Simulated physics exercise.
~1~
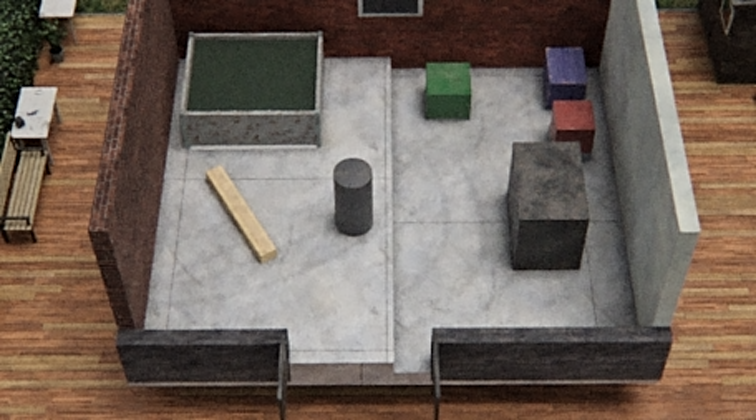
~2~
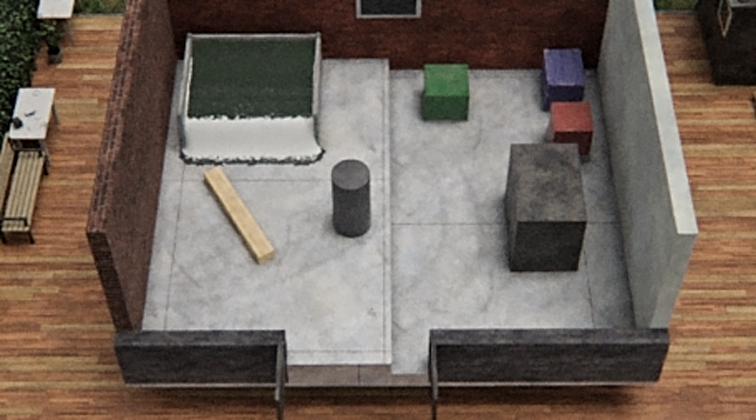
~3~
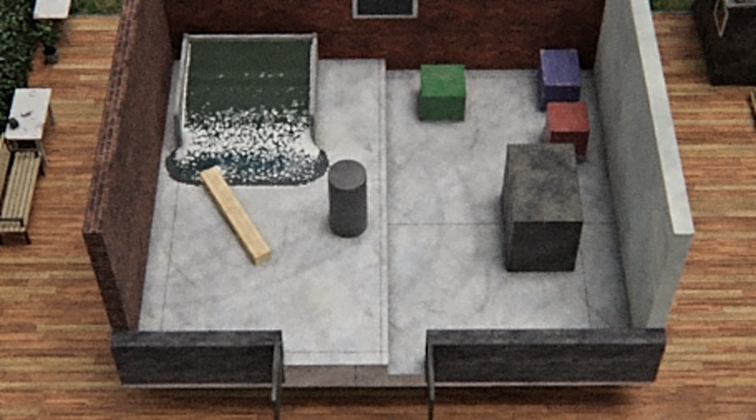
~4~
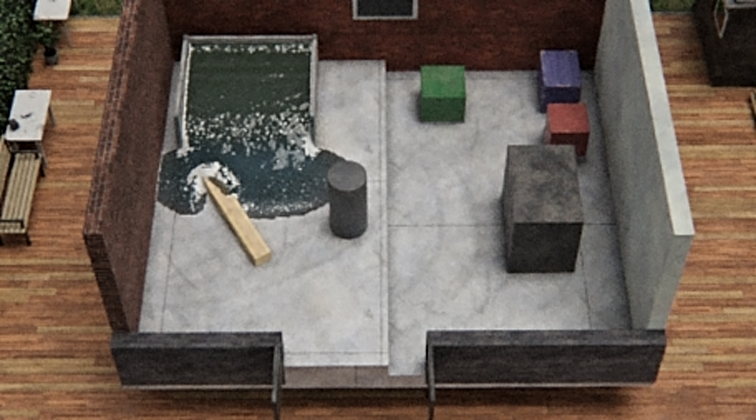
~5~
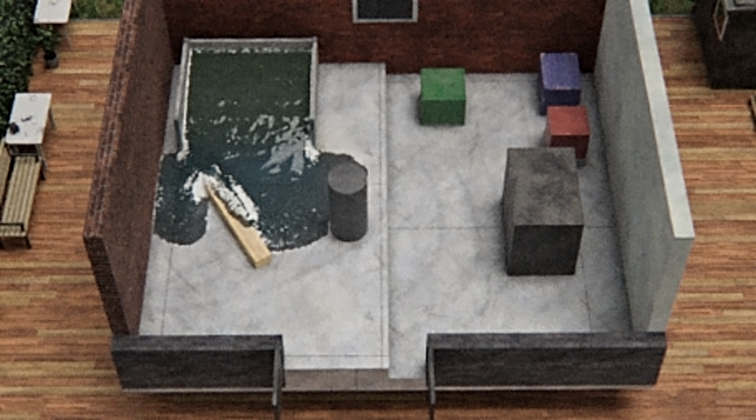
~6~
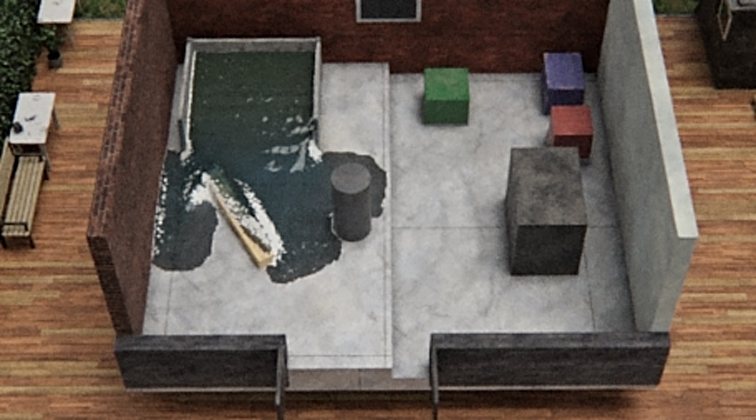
Dark water bursts from the tank's front and spreads across the floor around a plank and cylinder.
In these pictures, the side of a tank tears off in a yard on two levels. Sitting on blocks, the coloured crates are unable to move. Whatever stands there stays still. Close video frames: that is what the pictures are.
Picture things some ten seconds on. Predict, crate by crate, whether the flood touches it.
My prediction: The green crate is touched; the red crate remains untouched; the blue crate is touched.
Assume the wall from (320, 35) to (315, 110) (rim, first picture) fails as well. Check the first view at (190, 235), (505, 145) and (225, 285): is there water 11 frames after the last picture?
Okay, the first is left untouched, the next is waterlogged, and the last is left untouched.
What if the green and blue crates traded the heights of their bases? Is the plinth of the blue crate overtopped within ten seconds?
Verdict on the blue crate: It gets flooded.
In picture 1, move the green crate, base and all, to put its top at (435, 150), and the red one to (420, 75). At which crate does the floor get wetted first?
Crate marked green.
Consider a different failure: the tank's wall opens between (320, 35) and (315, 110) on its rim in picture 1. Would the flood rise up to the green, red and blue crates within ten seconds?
Result: Green crate is swamped; red crate is swamped; blue crate is swamped.
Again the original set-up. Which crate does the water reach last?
The blue-painted one comes last.
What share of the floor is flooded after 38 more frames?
The answer is around 80 per cent.
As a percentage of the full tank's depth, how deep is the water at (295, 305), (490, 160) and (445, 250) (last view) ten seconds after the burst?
Going place by place: 6 %, 6 % and 6 %.
A moment on, water covers 35 % of the floor; the green crate not reached, the red crate not reached, the blue crate not reached.
Next, water covers 50 % of the floor; the green crate not reached, the red crate not reached, the blue crate not reached.
Then, water covers 65 % of the floor; the green crate not reached, the red crate not reached, the blue crate not reached.
Later, water covers 80 % of the floor; the green crate water round its plinth, the red crate water round its plinth, the blue crate water round its plinth.
In the end, water covers 90 % of the floor; the green crate was topped, the red crate stayed above the water, the blue crate was topped.
